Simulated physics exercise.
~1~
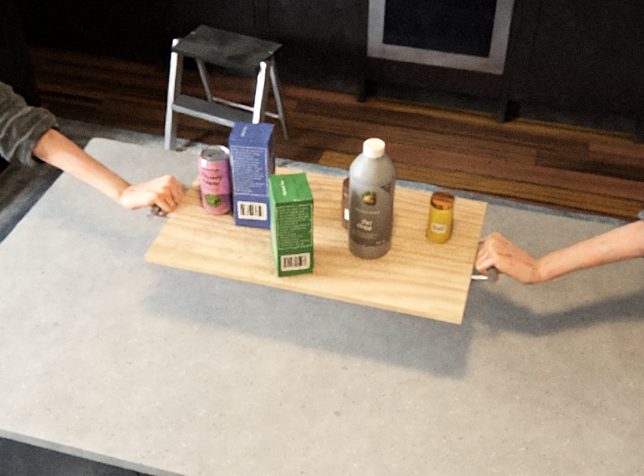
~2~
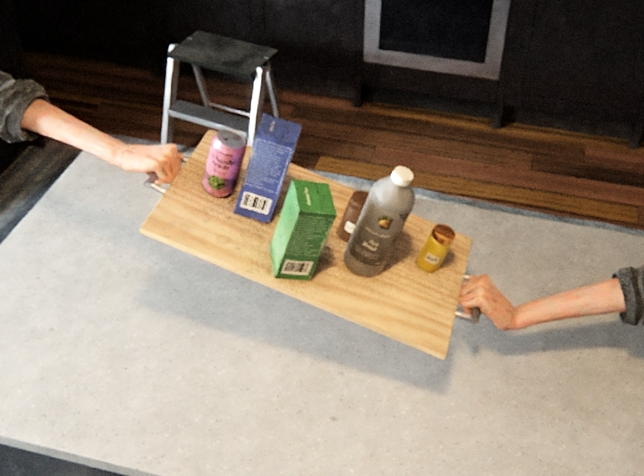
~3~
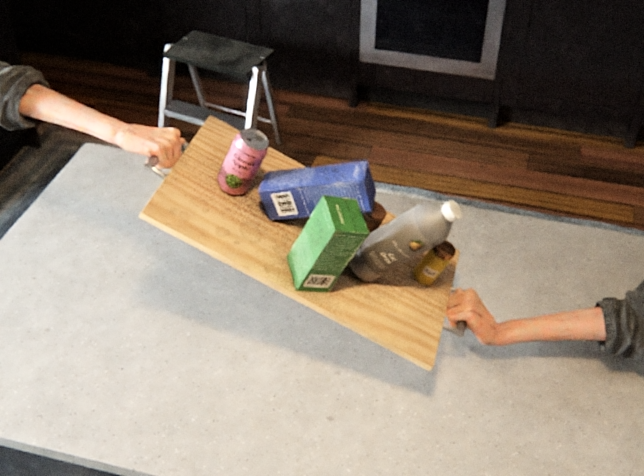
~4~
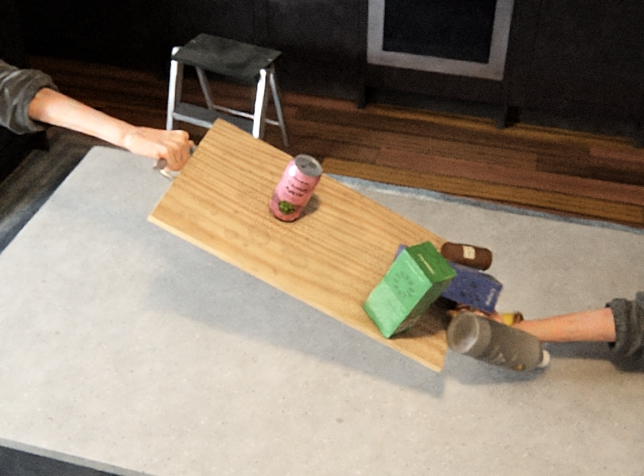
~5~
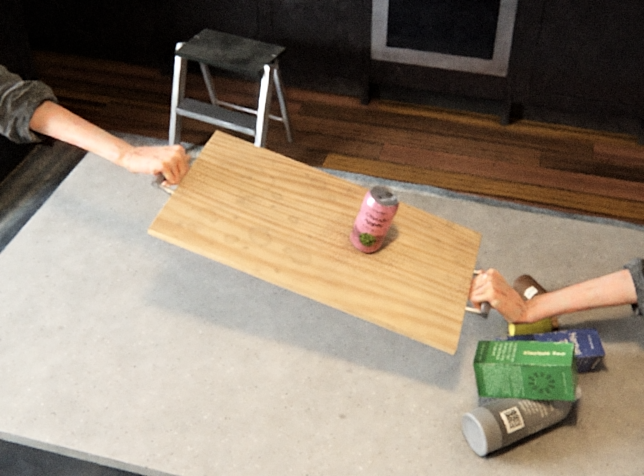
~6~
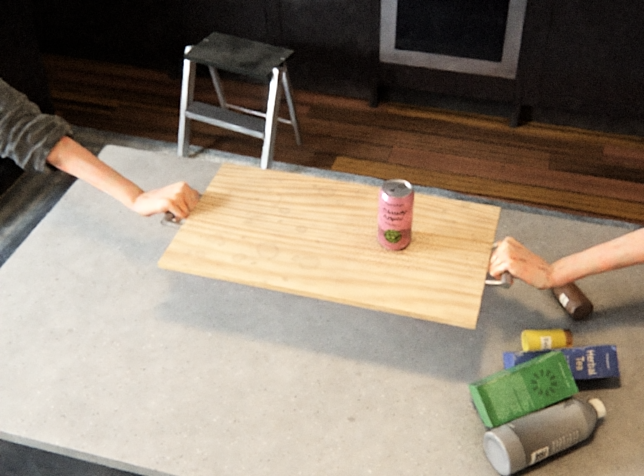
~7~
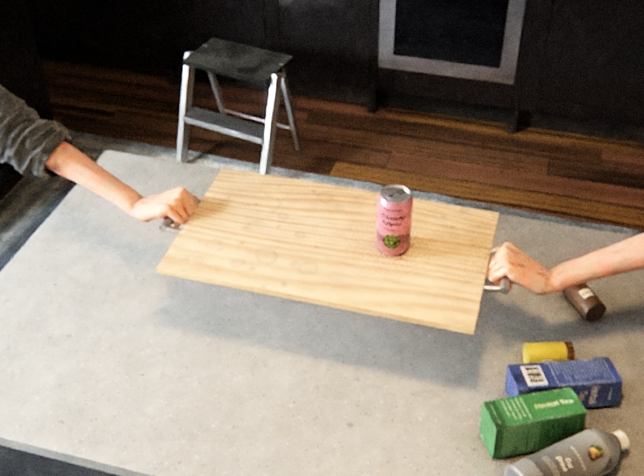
Above a pale grey surface in a dark room, two hands tilt a wooden board down to the right, sending two cartons, a grey bottle and two shakers off that side, then bring it nearly level with the pink can still upright aboard, farther right than before.
